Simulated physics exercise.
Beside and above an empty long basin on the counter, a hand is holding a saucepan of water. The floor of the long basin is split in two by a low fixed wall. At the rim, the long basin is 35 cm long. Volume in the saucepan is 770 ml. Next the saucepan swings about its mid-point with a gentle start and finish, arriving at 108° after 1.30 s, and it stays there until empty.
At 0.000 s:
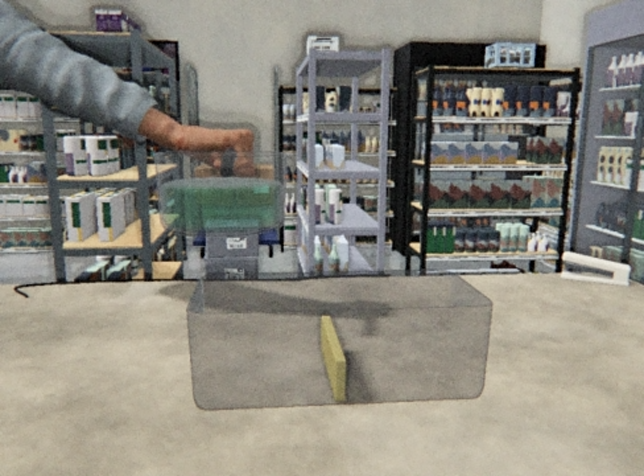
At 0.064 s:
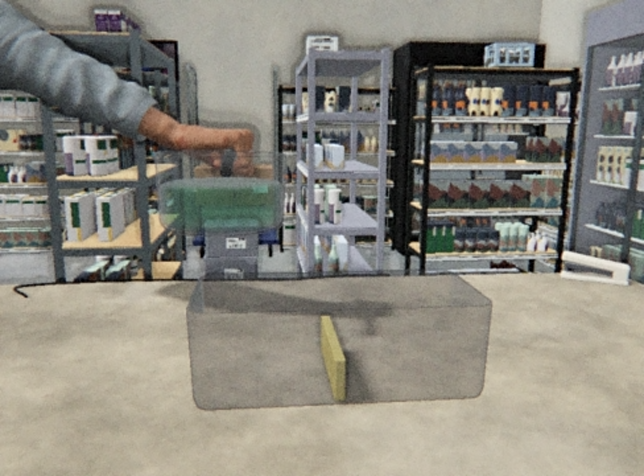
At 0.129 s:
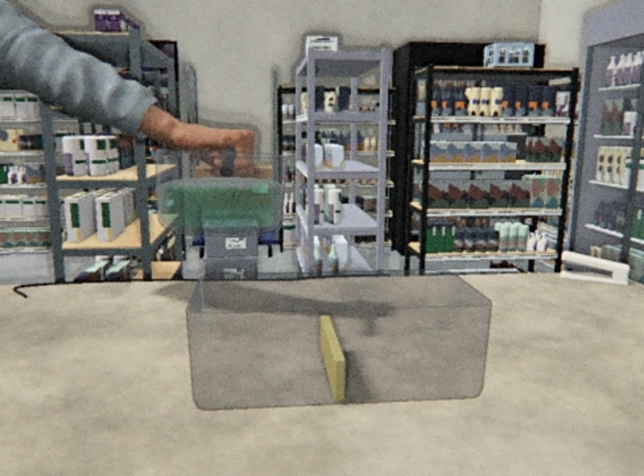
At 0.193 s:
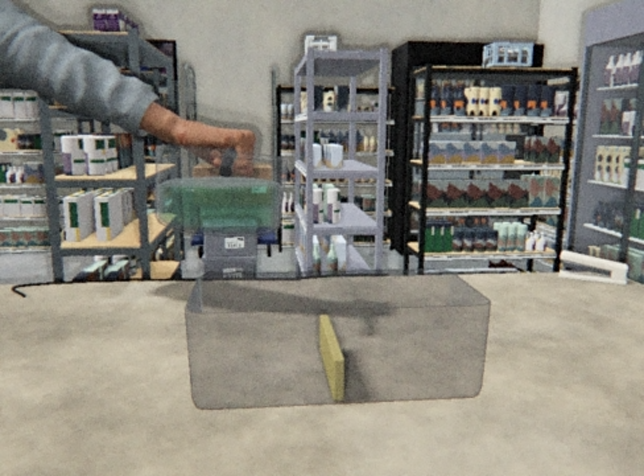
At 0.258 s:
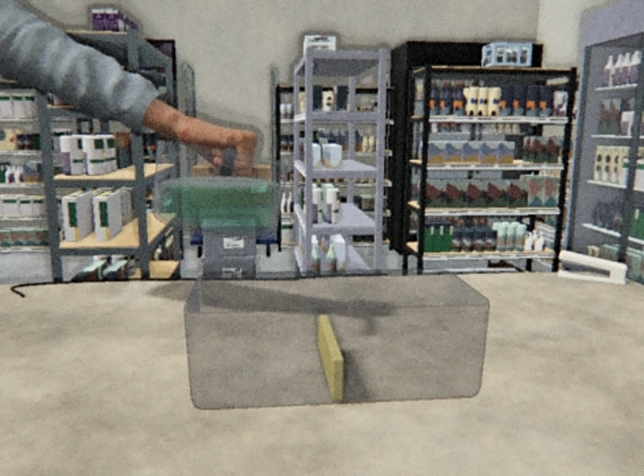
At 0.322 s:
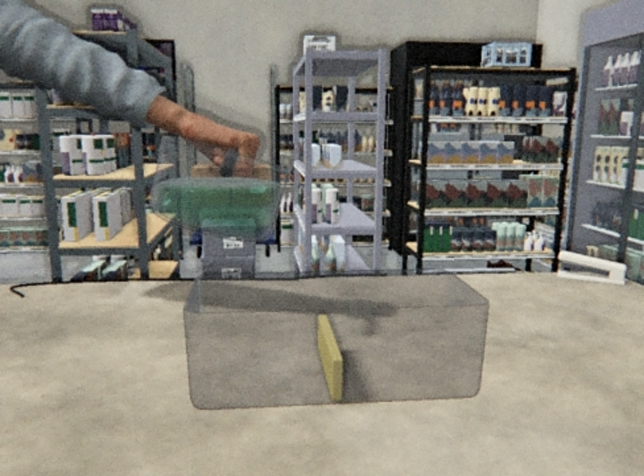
In a shop with stocked shelves along the back wall, a hand reaching in from the left holds a clear saucepan of greenish water above an empty, see-through long basin with a yellowish upright divider. The hand slowly tilts the saucepan slightly to the right, while the basin stays still on the counter.
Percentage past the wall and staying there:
43 percent.
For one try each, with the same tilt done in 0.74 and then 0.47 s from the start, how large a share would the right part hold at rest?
It comes to 25 per cent, and then 15 per cent.
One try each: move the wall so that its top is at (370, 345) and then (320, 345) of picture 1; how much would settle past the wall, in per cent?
The first gives near 5 per cent and the second near 60 per cent.
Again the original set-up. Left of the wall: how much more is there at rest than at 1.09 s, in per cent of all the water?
Around 22 in a hundred.
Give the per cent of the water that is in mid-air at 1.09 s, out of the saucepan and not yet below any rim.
Near 10 percent.
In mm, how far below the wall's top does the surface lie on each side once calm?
Looks like roughly 32 mm on the left and roughly 38 mm on the right.
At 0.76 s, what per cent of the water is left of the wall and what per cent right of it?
3 left and 5 right, roughly.
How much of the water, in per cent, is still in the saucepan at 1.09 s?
14 per cent or so.
After 0.76 s the tilt is 69° and 67 per cent is still to pour, 3 is left of the wall and 5 right of it.
After 1.09 s the tilt is 101° and 14 per cent is still to pour, 34 is left of the wall and 42 right of it.
After 1.43 s the tilt is 108° and 0 per cent is still to pour, 56 is left of the wall and 43 right of it.
After 1.80 s the tilt is 108° and 0 per cent is still to pour, 56 is left of the wall and 43 right of it.
In the end 56 per cent lies left of the wall, 43 right of it and 1 outside.
